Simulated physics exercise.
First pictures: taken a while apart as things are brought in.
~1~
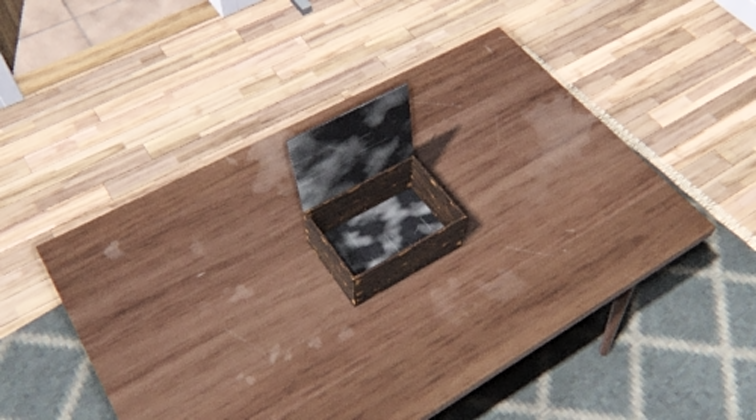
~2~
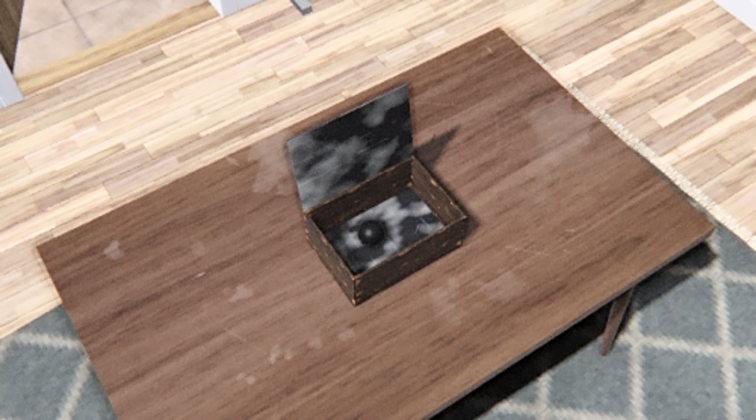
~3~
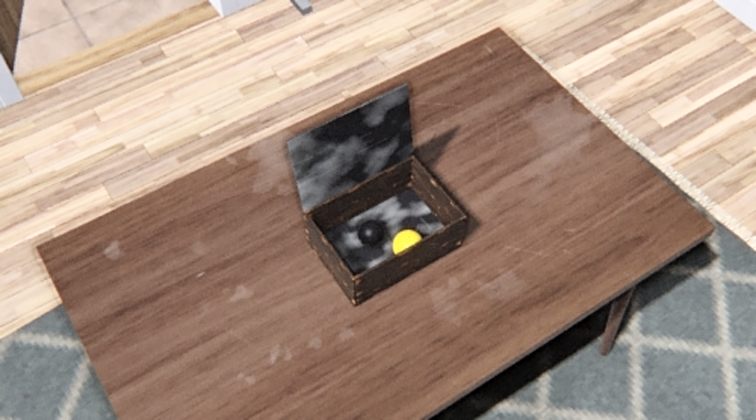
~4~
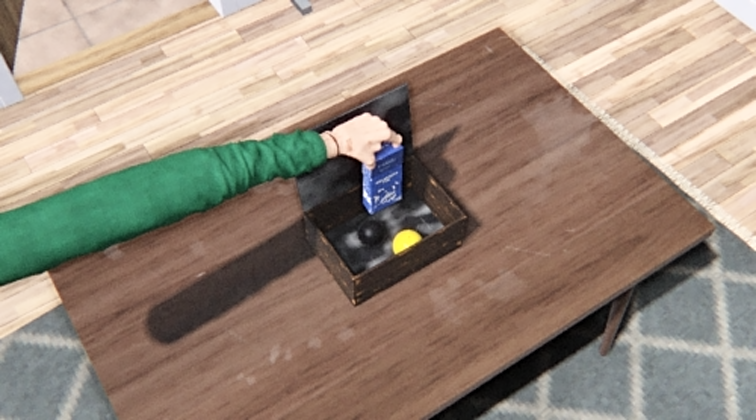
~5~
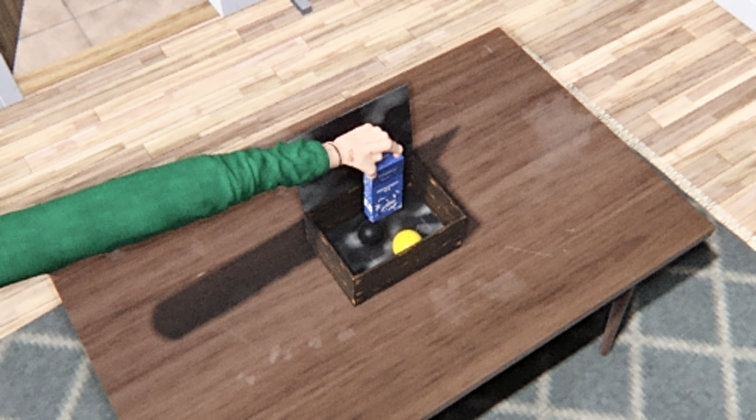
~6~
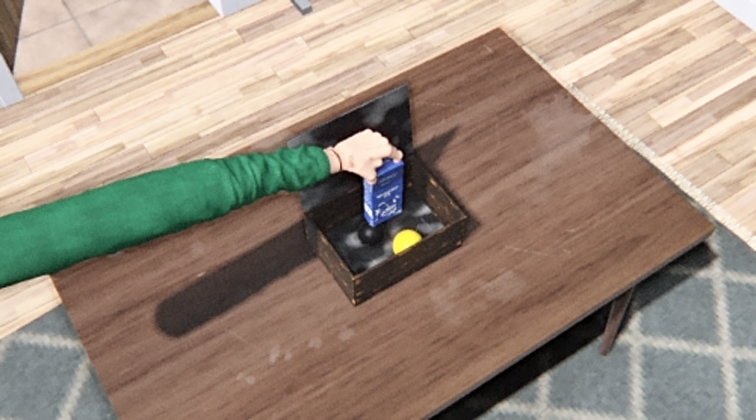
At first, an open box with a raised lid sits empty on a wooden table. A black ball appears inside it, followed by a yellow ball near the front side. Then a hand in a green sleeve, reaching from the left, holds a blue packet upright over the box and lowers it slightly behind the balls.
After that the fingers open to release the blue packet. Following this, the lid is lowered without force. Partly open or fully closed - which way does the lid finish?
Fully closed.
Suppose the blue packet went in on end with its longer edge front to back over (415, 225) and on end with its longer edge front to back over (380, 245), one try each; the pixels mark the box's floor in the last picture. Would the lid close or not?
So, first it won't go down, then it won't go down.
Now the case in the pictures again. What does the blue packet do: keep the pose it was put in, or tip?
After all that, it finishes out of line.
Then, 0.40 s after the last picture, blue packet on its side near (389, 218); black ball rolled about its own width.
Then, 1.10 s after the last picture, lid starting down; blue packet on its side near (395, 225); black ball rolled about its own width.
Then, 1.60 s after the last picture, lid 58° above the rim; blue packet on its side near (395, 225); black ball rolled about its own width.
Then, 2.00 s after the last picture, lid 20° above the rim; blue packet on its side near (395, 225); black ball rolled about its own width.
At rest, lid shut; tipped over in the box, blue packet; moved from the start, black ball; yellow apple in place. Seen from the same camera at the end, blue packet near (395, 225).
